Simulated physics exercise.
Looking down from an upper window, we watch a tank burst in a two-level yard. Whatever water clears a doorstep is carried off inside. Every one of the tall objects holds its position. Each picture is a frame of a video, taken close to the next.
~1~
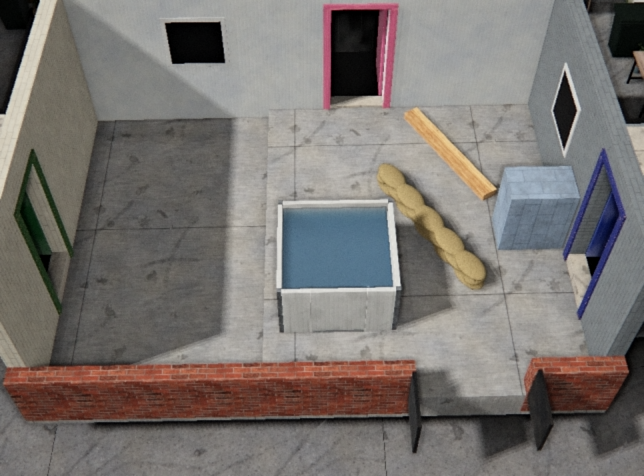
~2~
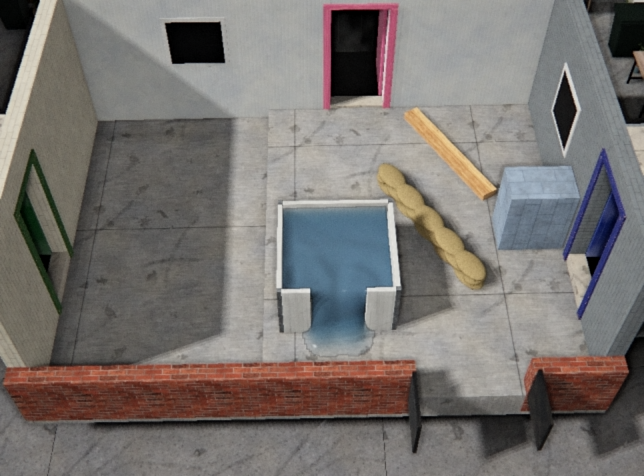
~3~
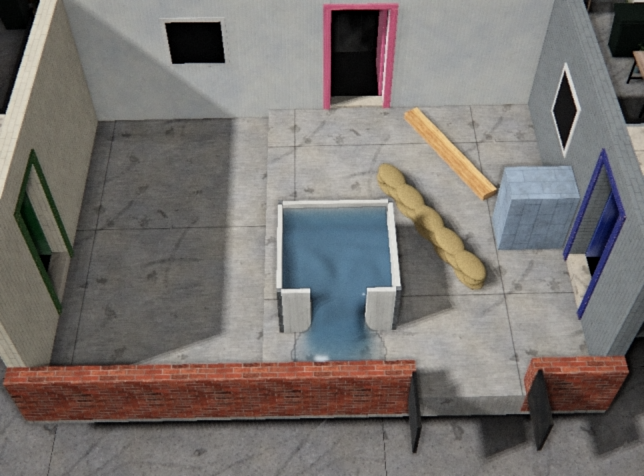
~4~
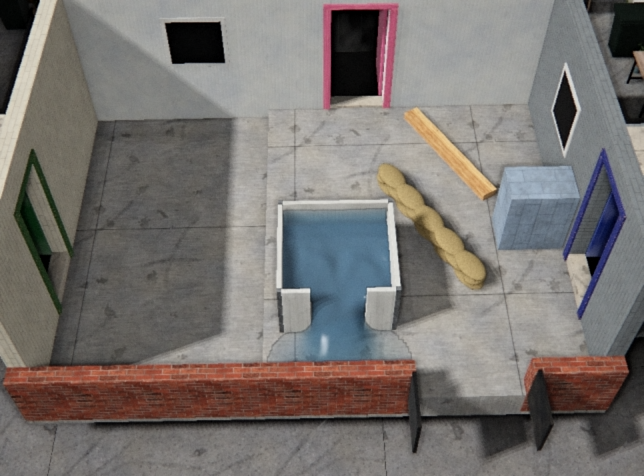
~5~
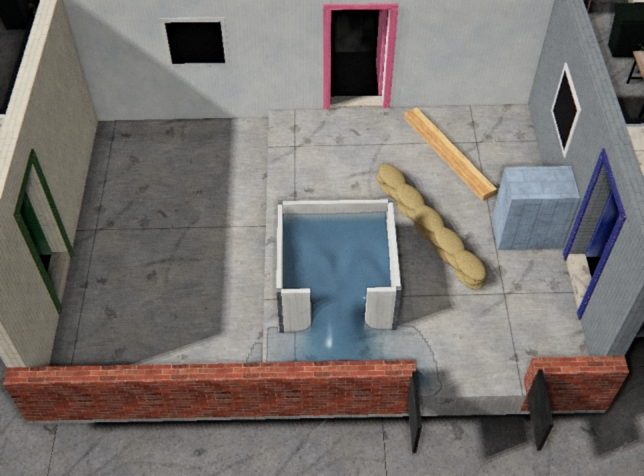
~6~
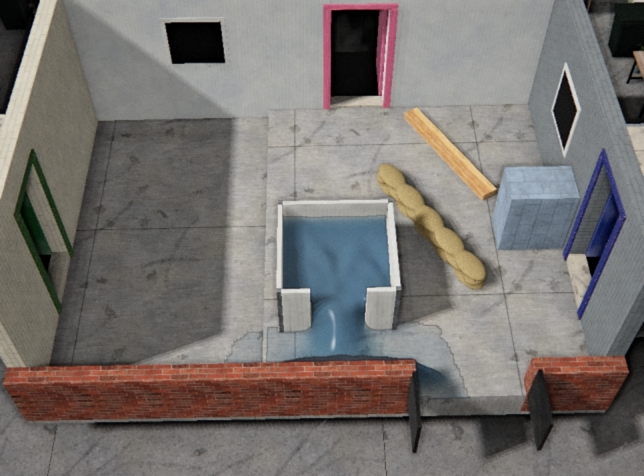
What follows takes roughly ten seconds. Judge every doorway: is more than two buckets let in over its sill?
The blue door will keep it to two buckets. The pink door will keep it to two buckets. The green door will keep it to two buckets.
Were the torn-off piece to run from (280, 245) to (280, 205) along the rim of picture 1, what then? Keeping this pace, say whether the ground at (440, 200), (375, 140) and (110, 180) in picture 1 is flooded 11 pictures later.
Taking each in turn, they come out kept dry, kept dry, watered.
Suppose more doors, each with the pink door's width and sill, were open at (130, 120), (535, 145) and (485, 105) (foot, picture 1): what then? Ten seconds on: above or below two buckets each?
Going door by door: The first runs past the limit, the second remains below the limit, the third remains below the limit.
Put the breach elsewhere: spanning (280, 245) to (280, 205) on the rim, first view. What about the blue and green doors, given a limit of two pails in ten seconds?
Blue: Falls short; green: Exceeds it.
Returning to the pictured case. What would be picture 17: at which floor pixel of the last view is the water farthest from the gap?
I'd go with roughly (80, 219).
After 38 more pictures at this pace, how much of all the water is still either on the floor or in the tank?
Around 90 parts in a hundred.
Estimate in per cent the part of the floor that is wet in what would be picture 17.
Near 35 in a hundred.
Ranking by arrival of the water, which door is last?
That would be the pink-painted one.
A moment on, water covers 25 % of the floor; the blue door not reached, the pink door not reached, the green door not reached.
Next, water covers 35 % of the floor; the blue door wet at the sill, nothing in, the pink door not reached, the green door wet at the sill, nothing in.
Then, water covers 50 % of the floor; the blue door under two buckets in, the pink door not reached, the green door wet at the sill, nothing in.
Later, water covers 65 % of the floor; the blue door under two buckets in, the pink door not reached, the green door wet at the sill, nothing in.
In the end, water covers 85 % of the floor; the blue door under two buckets in, the pink door wet at the sill, nothing in, the green door wet at the sill, nothing in.
